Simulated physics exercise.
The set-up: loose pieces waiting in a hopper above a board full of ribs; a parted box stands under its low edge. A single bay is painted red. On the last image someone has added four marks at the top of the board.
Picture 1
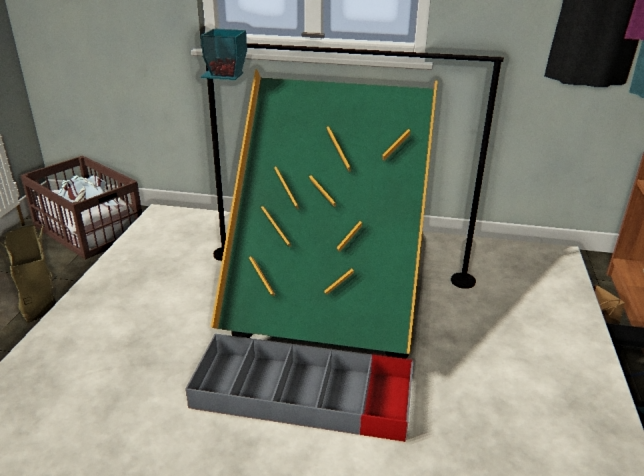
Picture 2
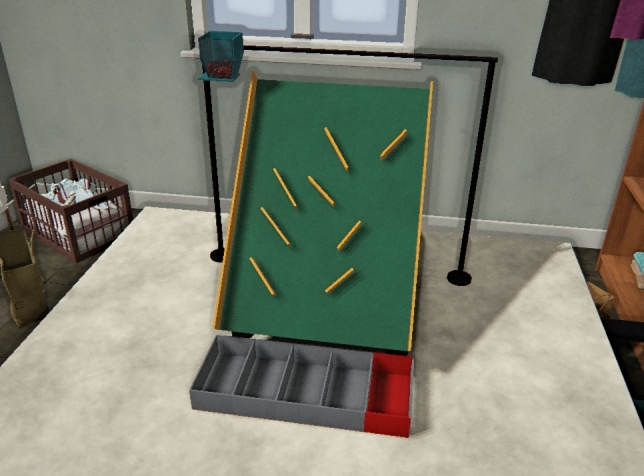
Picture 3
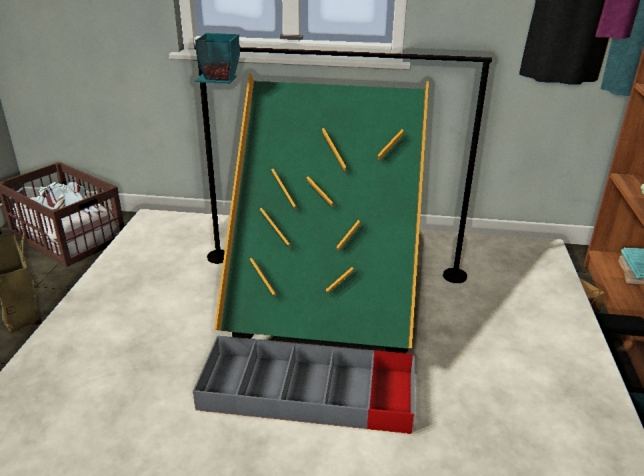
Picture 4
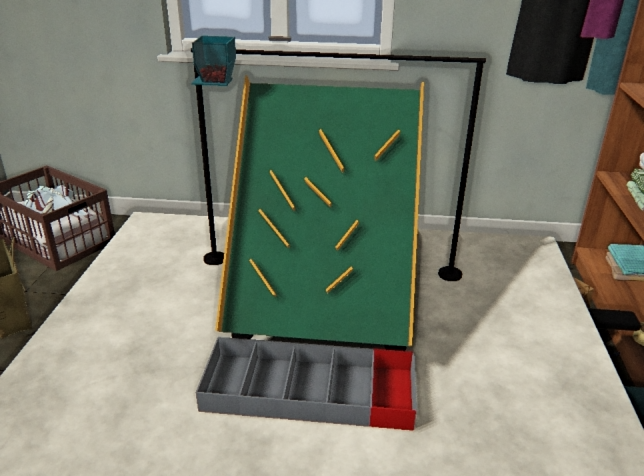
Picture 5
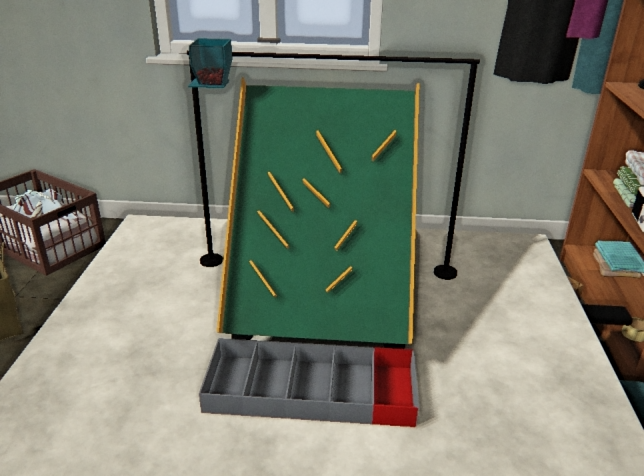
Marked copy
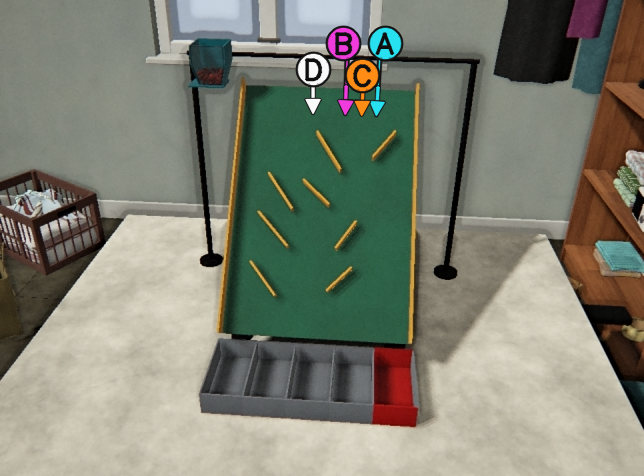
Green ribbed board standing above a gray divided box with one red bay, hopper staying shut as the view drifts slightly right.
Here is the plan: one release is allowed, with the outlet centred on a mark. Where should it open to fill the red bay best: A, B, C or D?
Mark B does it best.
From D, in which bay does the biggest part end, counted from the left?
It is the third one.
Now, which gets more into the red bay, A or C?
The answer is C.
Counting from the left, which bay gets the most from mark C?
It is the second one.
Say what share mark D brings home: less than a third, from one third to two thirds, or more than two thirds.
Mark D gives less than a third.
On the marked copy, mark A meets the board at (376, 110); mark B meets the board at (345, 109); mark C meets the board at (361, 110); mark D meets the board at (313, 108).
With A, about a tenth in the red bay, almost all in other bays.
With B, roughly two thirds in the red bay, roughly a third in other bays.
With C, roughly a quarter in the red bay, the larger part in other bays, just a few outside the box.
With D, roughly a quarter in the red bay, the larger part in other bays.
